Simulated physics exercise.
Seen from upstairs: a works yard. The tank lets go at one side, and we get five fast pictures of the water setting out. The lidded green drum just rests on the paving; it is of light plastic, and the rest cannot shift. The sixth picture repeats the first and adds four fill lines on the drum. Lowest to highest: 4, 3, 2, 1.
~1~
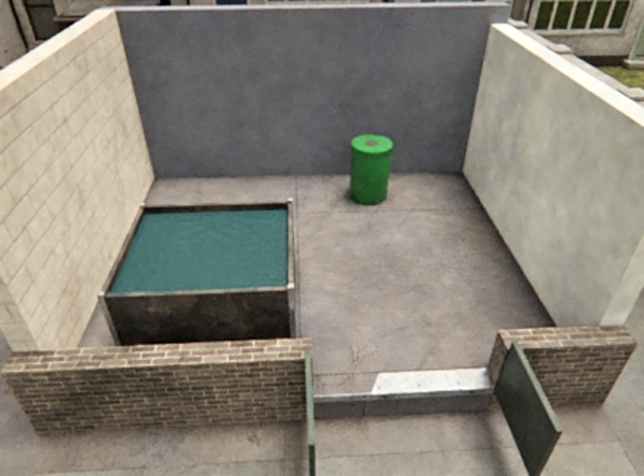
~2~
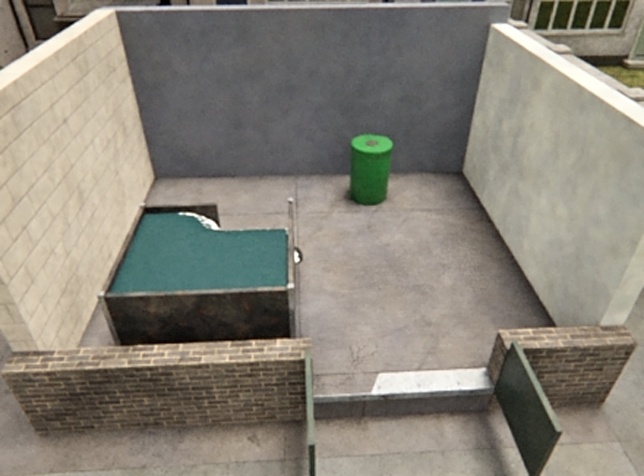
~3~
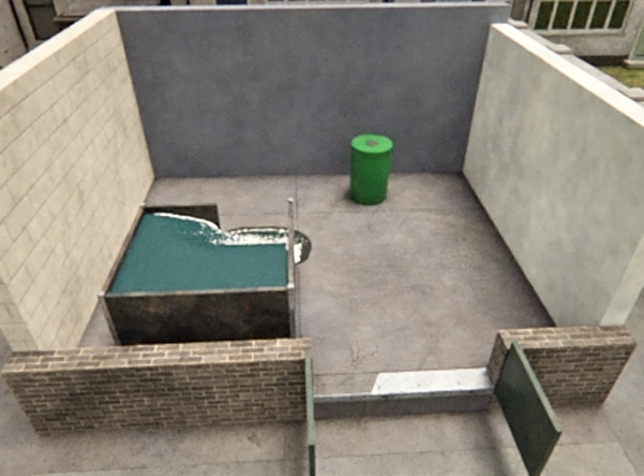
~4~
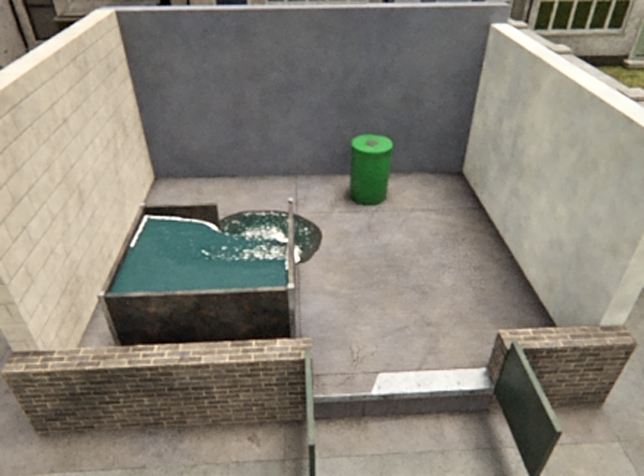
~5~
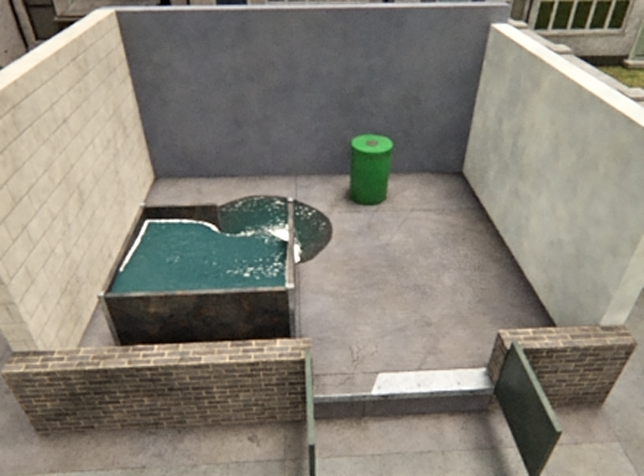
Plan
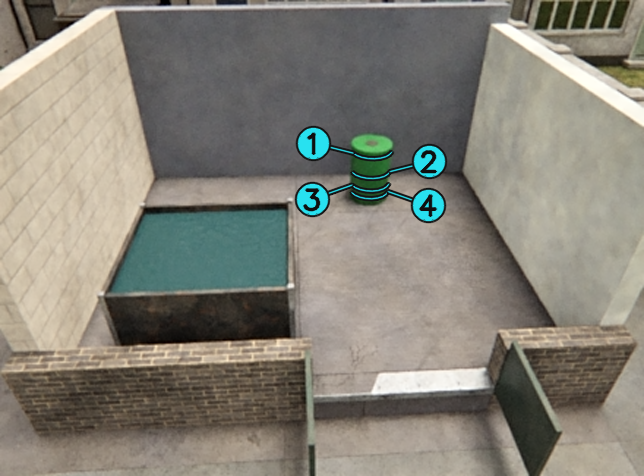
At first, a tank of dark green water stands full at the left of a walled yard, with a green drum near the back wall and a gate open in front. Then the tank's back right corner is open and water pours out there, spreading across the ground in a rounded, widening pool.
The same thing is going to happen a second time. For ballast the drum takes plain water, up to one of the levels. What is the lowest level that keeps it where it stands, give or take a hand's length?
I would pick line 2.
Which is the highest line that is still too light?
It is 3.
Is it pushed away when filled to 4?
Yes.
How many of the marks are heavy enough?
Two of the four.
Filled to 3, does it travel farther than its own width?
No, less.
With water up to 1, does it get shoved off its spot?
No, that is safe.
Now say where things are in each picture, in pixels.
Lid of the green drum at (371, 143); tank full, its middle at (209, 248); open gate at (405, 338).
Water covers 2 % of the ground, mostly out of sight from here.
Water covers 5 % of the ground, mostly out of sight from here.
Water covers 9 % of the ground and is seen nearest the drum at (311, 230).
Lid of the green drum at (371, 143); water covers 13 % of the ground and is seen nearest the drum at (314, 211).
On the marked copy, 1 at (374, 158); 2 at (373, 178); 3 at (372, 191); 4 at (371, 198); from the bottom up 4, 3, 2, 1.
Choosing 1, it does not move.
Choosing 2, it does not move.
Choosing 3, it is pushed about half its own width away.
Choosing 4, it is pushed about 5 times its own width away.
